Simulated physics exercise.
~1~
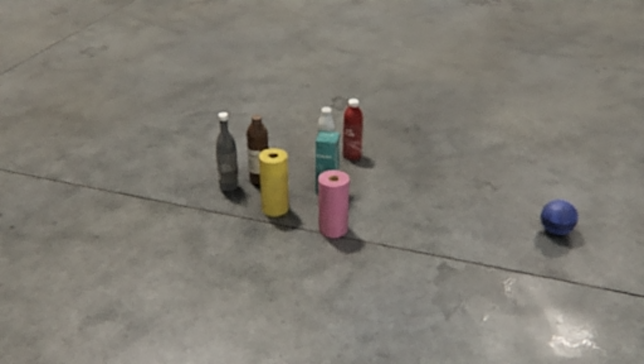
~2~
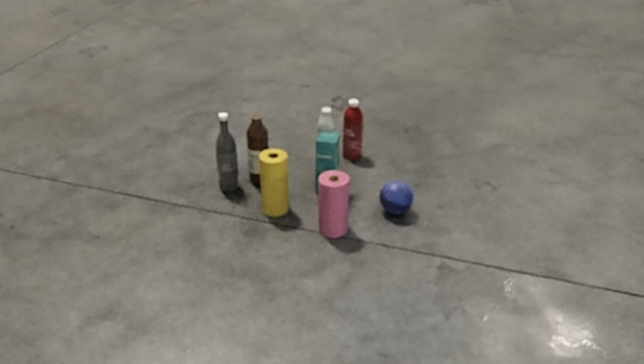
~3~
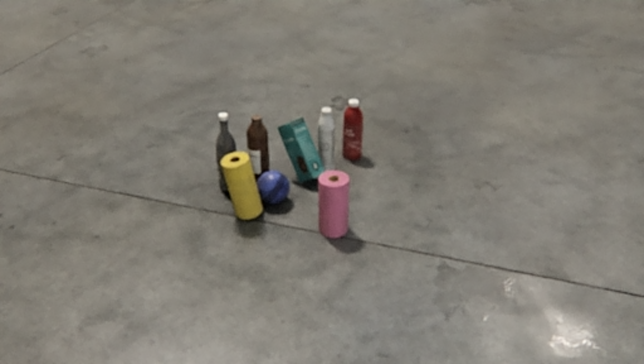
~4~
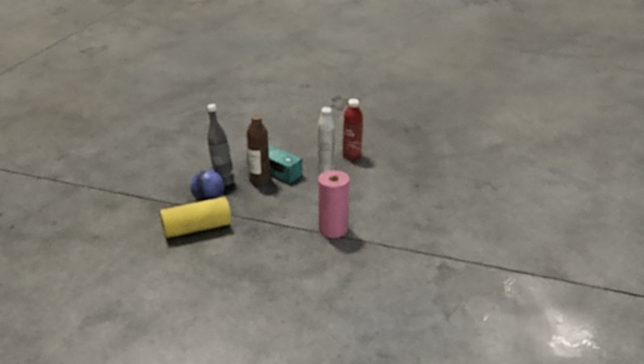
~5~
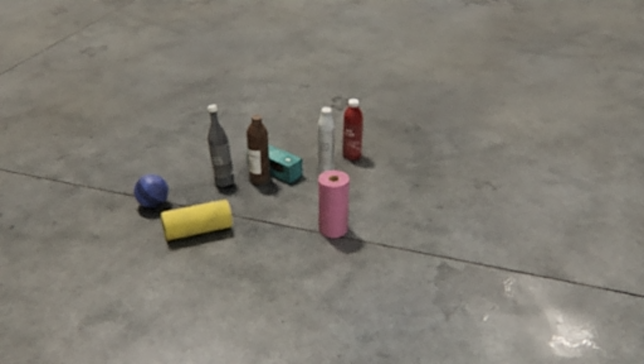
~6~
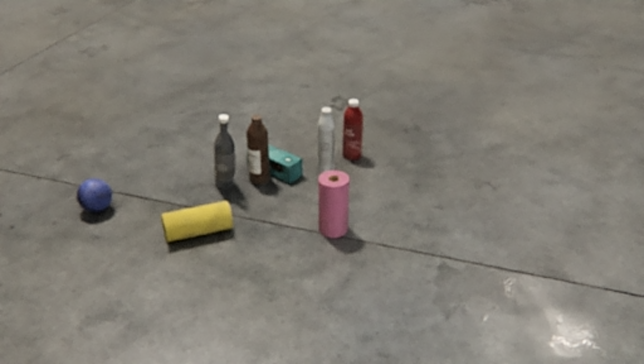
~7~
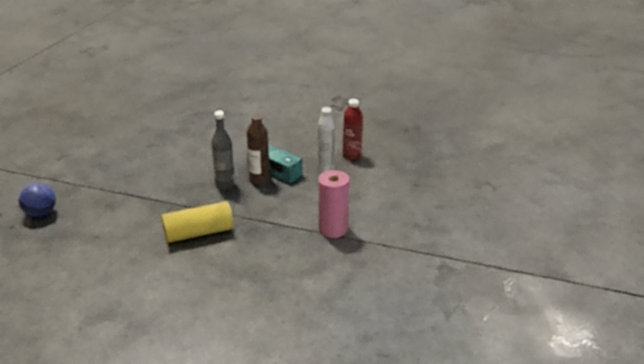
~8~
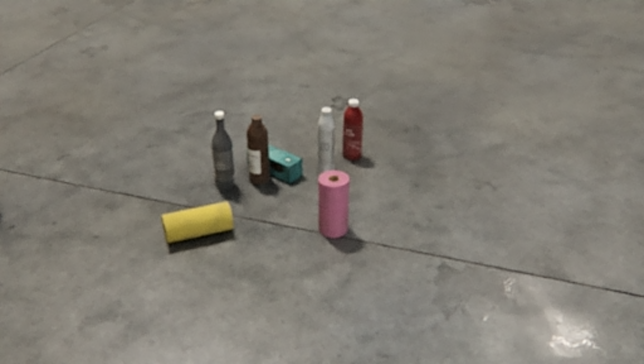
A blue ball rolled in from the right through a group of bottles and rolls, toppling the turquoise carton and yellow roll and making the grey bottle wobble, then rolled out of view to the left while the other items stayed standing.
